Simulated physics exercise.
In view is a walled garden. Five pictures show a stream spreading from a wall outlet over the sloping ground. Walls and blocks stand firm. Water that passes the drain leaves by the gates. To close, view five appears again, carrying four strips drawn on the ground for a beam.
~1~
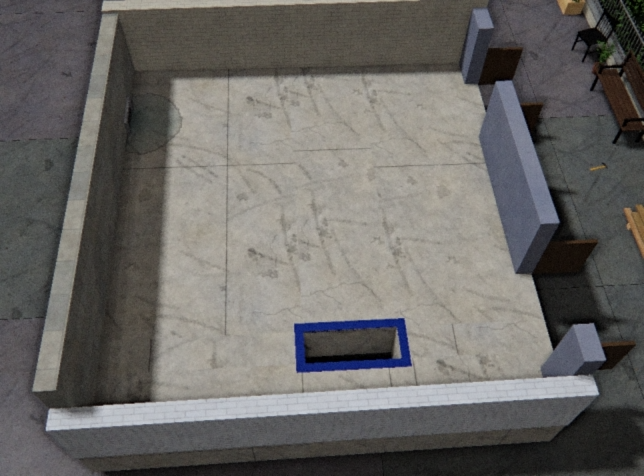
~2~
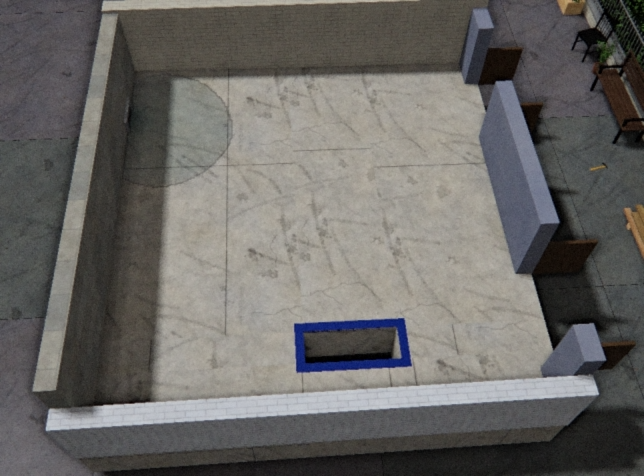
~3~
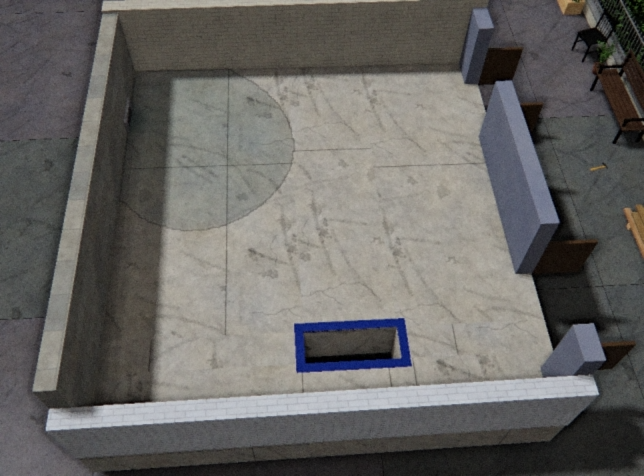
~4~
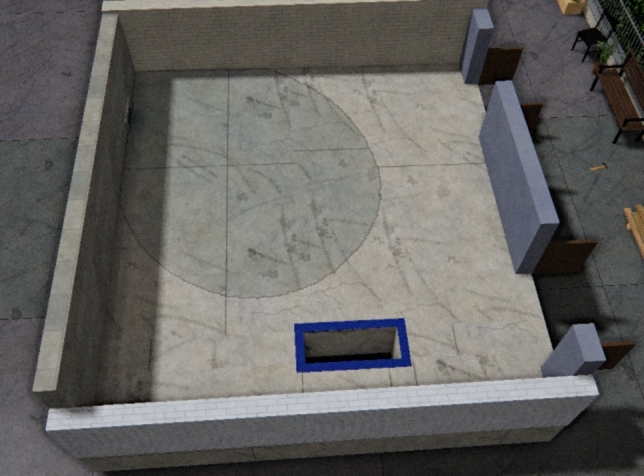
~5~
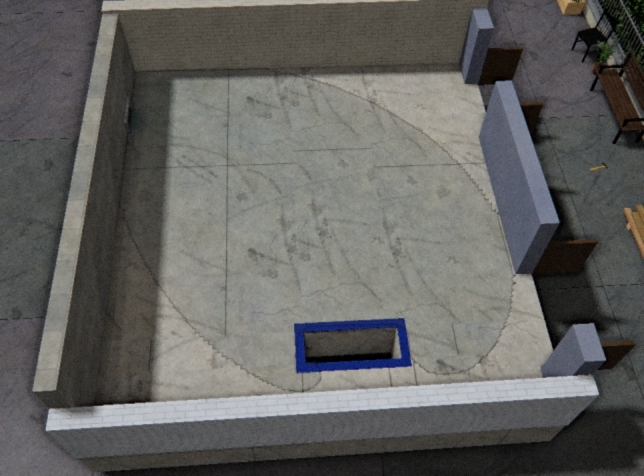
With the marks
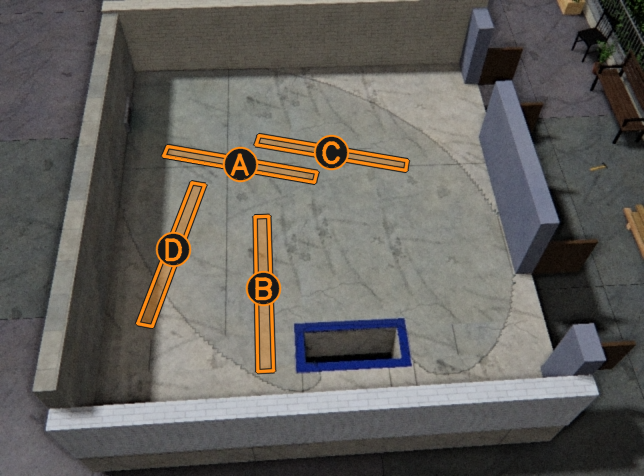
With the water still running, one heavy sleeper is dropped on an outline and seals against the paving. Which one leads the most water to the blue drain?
I would pick position C.
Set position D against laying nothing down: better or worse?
Worse.
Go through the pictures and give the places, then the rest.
The first frame shows outfall at (127, 116); blue drain at (352, 345); open gate at (527, 319); open gate at (471, 110); front seen at (175, 119), 2 % of the ground wet; blue drain still dry.
The second frame shows front seen at (223, 140), 9 % of the ground wet; blue drain still dry.
The third frame shows front seen at (250, 210), 20 % of the ground wet; blue drain still dry.
The fourth frame shows front seen at (359, 236), 39 % of the ground wet; blue drain still dry.
The fifth frame shows front seen at (481, 346), 63 % of the ground wet; blue drain taking water.
On the marked copy, A from (165, 151) to (315, 177); B from (265, 371) to (261, 216); C from (257, 140) to (406, 165); D from (144, 325) to (198, 183).
Choosing A, about 24 % of the stream goes into the blue drain, about 76 % out by the gates.
Choosing B, about 19 % of the stream goes into the blue drain, about 80 % out by the gates.
Choosing C, about 31 % of the stream goes into the blue drain, about 69 % out by the gates.
Choosing D, about 23 % of the stream goes into the blue drain, about 77 % out by the gates.
